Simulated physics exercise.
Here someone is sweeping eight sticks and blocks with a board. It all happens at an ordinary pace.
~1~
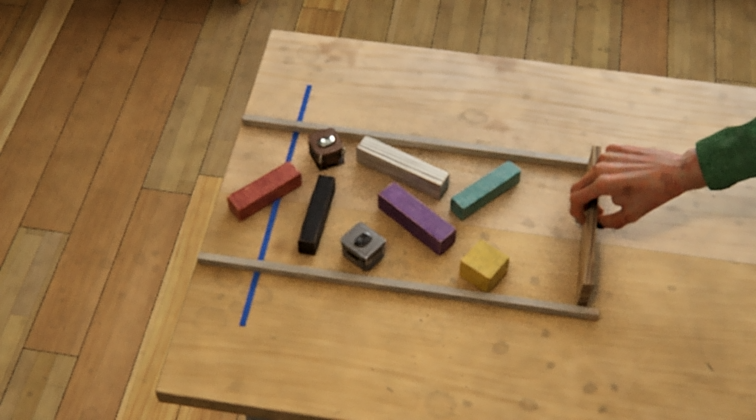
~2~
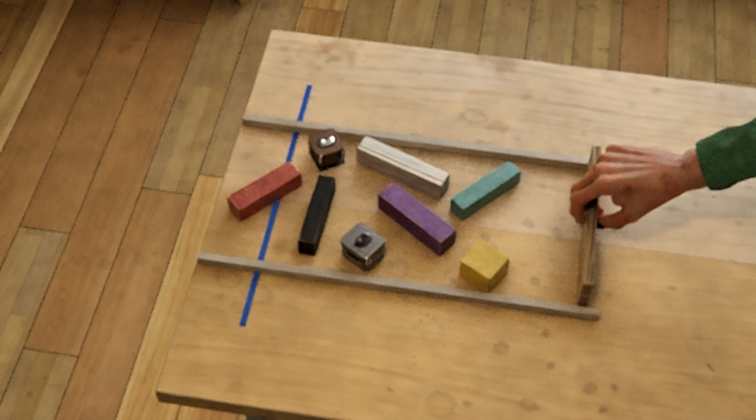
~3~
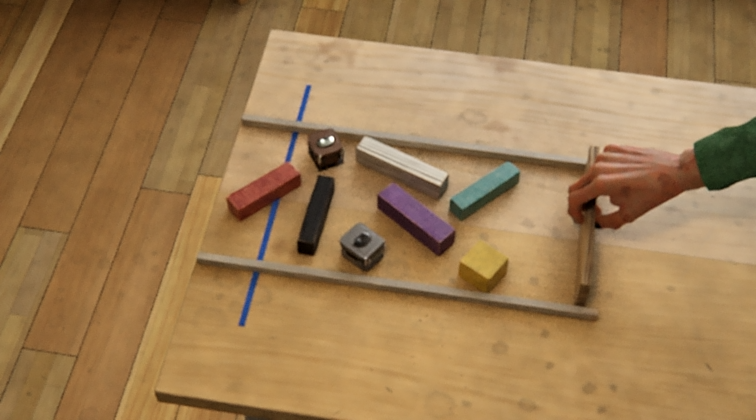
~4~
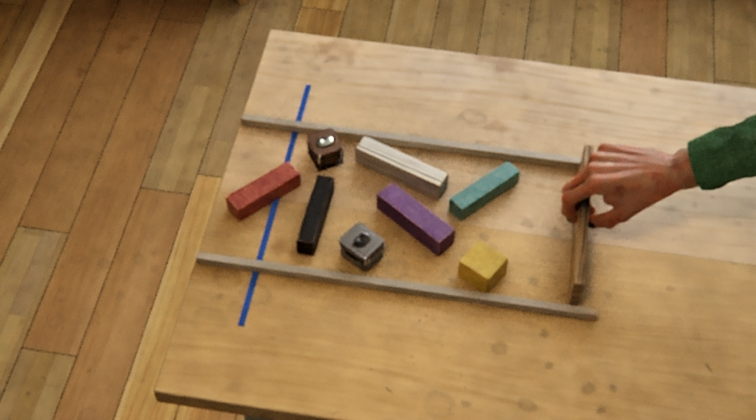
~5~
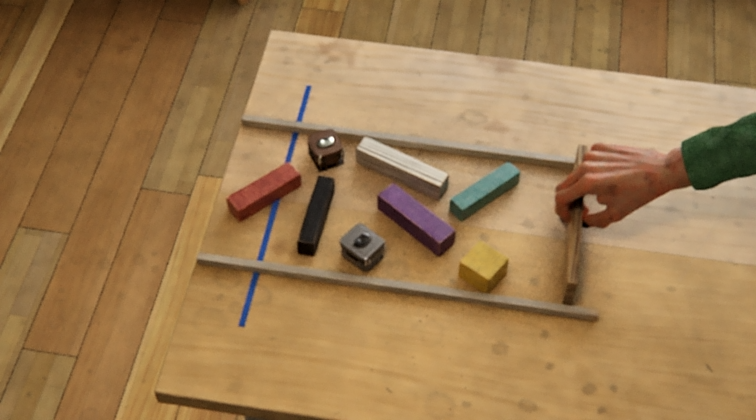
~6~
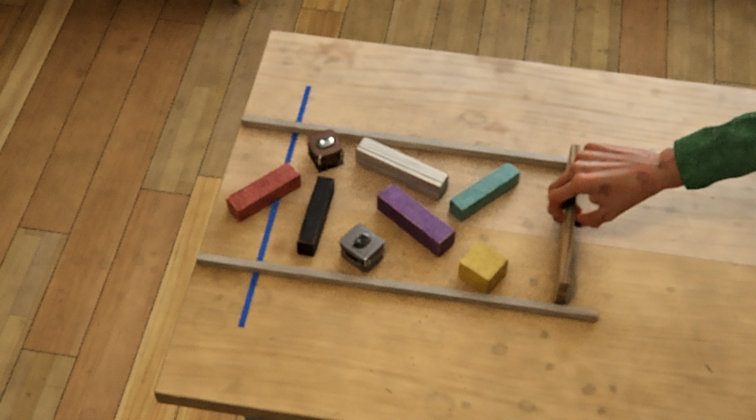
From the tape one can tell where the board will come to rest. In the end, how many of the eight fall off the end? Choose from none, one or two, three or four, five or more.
Final count: Three or four.
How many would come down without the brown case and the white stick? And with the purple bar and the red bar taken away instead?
It would be 2 and 0.
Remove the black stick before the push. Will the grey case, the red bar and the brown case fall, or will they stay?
Note: Grey case is on by the end; red bar is off by the end; brown case is off by the end.
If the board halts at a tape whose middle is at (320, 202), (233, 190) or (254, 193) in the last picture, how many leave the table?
Per try in turn: 0, 7, 6.
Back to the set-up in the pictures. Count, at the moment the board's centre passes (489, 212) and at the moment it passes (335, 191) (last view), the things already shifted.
I count 2 first and 8 after.
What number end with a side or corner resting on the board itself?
3 touch it.
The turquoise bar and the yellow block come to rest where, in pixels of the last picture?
Turquoise bar: About (276, 165); yellow block: About (244, 242).
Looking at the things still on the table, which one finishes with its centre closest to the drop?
Closest at the end: The white stick.
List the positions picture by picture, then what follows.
In the first frame, red bar (265, 191); brown case (326, 149); black stick (317, 214); board (589, 224); tape (279, 196).
In the second frame, brown case (326, 150); yellow block (484, 266).
In the third frame, black stick (316, 215); turquoise bar (485, 190).
In the fourth frame, red bar (264, 191); white stick (401, 168).
In the fifth frame, brown case (326, 150); purple bar (416, 219).
In the sixth frame, red bar (264, 192); brown case (325, 151); black stick (316, 216); board (568, 223); tape (278, 196).
Early on, none off yet; red bar at rest near (264, 192); brown case at rest near (325, 151); black stick at rest near (316, 216).
A while later, none off yet; red bar travelled a little near (253, 195); brown case travelled about its own width near (282, 158); black stick travelled a little near (284, 214).
Finally, the number that fall off is three or four; lost, black stick, brown case and red bar.
